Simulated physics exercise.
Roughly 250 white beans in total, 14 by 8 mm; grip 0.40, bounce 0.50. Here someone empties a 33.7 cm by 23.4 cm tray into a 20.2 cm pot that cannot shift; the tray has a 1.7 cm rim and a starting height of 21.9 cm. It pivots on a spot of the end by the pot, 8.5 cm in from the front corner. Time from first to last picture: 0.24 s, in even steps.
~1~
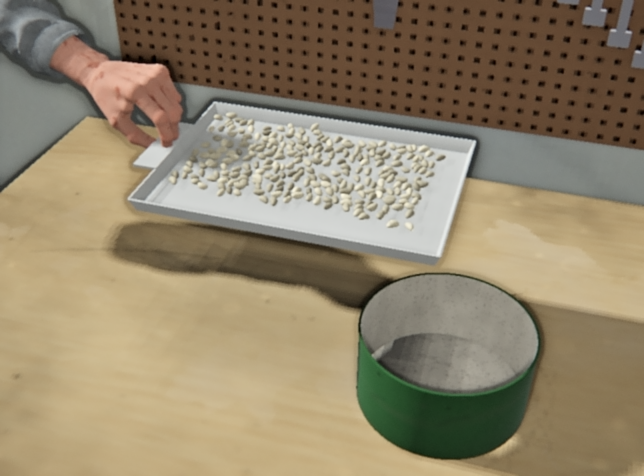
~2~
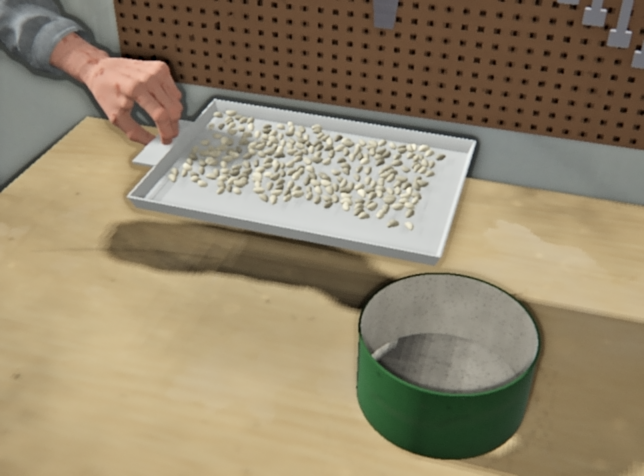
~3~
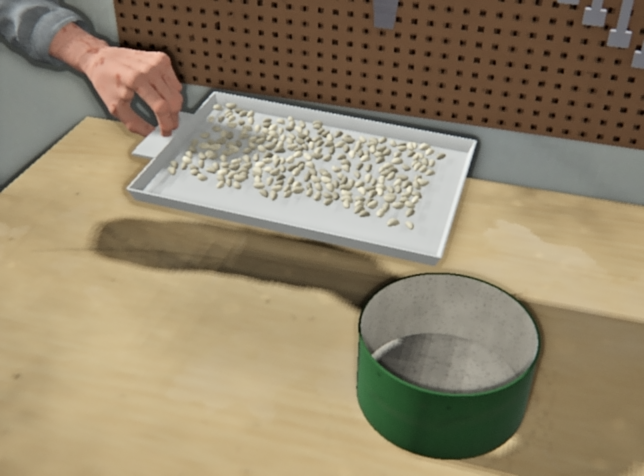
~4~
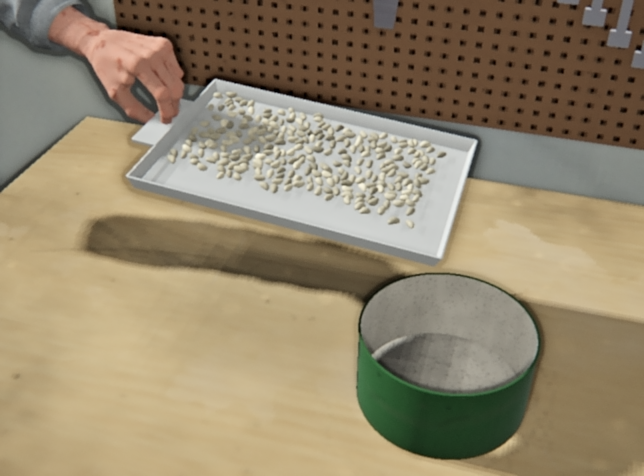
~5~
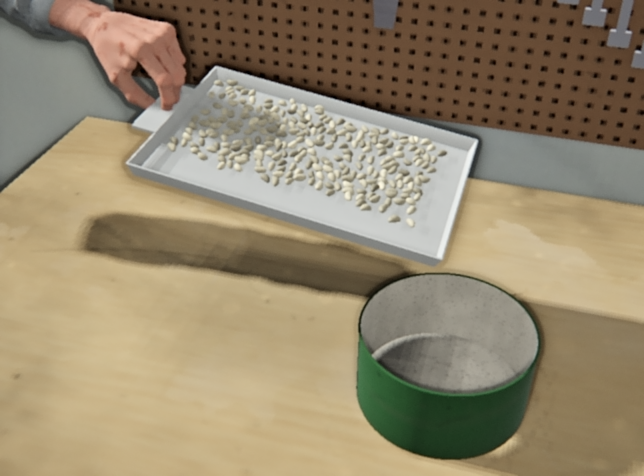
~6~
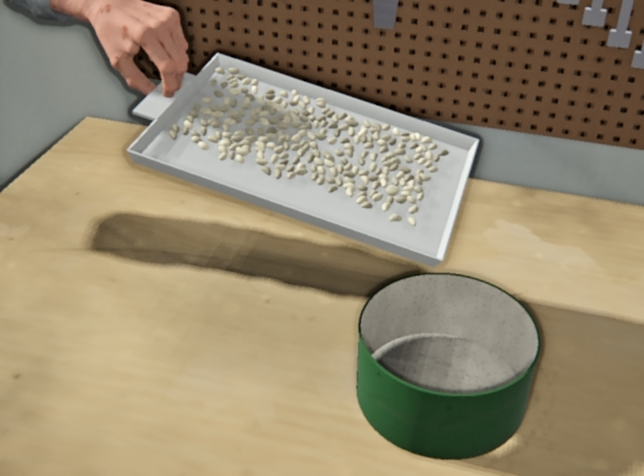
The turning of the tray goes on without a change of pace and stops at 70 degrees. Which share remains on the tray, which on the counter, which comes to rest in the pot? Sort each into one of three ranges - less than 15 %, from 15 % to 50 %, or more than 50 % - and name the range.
Ranges: Left on the tray: From 15 % to 50 %; counter: From 15 % to 50 %; pot: From 15 % to 50 %.
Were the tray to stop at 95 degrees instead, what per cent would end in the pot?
I'd put it at close to 65 per cent.
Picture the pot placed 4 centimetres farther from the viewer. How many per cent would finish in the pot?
Then roughly 45 percent would land in it.
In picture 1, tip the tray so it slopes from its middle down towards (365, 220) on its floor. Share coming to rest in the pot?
The share would be about 95 percent.
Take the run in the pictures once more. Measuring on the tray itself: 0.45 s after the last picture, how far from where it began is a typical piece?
About 9 cm.
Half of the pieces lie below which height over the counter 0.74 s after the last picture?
The halfway mark is near 24 cm.
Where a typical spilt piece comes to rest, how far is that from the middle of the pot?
That comes to near 24 cm.
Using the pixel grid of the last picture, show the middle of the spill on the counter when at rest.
Around (560, 345).
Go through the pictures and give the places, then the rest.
The first picture shows tray tilt 0 degrees, front corners at (135, 197) and (436, 252); middle of the pieces at (308, 163); pot at (449, 329).
The second picture shows tray tilt 1 degrees, front corners at (135, 195) and (436, 252); middle of the pieces at (308, 162).
The third picture shows tray tilt 2 degrees, front corners at (134, 187) and (436, 253); middle of the pieces at (309, 158).
The fourth picture shows tray tilt 5 degrees, front corners at (134, 175) and (437, 253), lowest corner right front; middle of the pieces at (309, 151).
The fifth picture shows tray tilt 8 degrees, front corners at (134, 162) and (438, 254), lowest corner right front; middle of the pieces at (310, 144).
The sixth picture shows tray tilt 11 degrees, front corners at (135, 149) and (438, 255), lowest corner right front; middle of the pieces at (312, 137); pot at (449, 329).
Then, 0.45 s after the last picture, tilt 40 degrees; the tray holds 100 %, the pot 0 %.
Then, 0.74 s after the last picture, tilt 58 degrees; the tray holds 70 %, the pot 5 %.
Then, 1.14 s after the last picture, tilt 70 degrees; the tray holds 40 %, the pot 35 %.
In the end, tray 40 %, counter 20 %, pot 40 %.
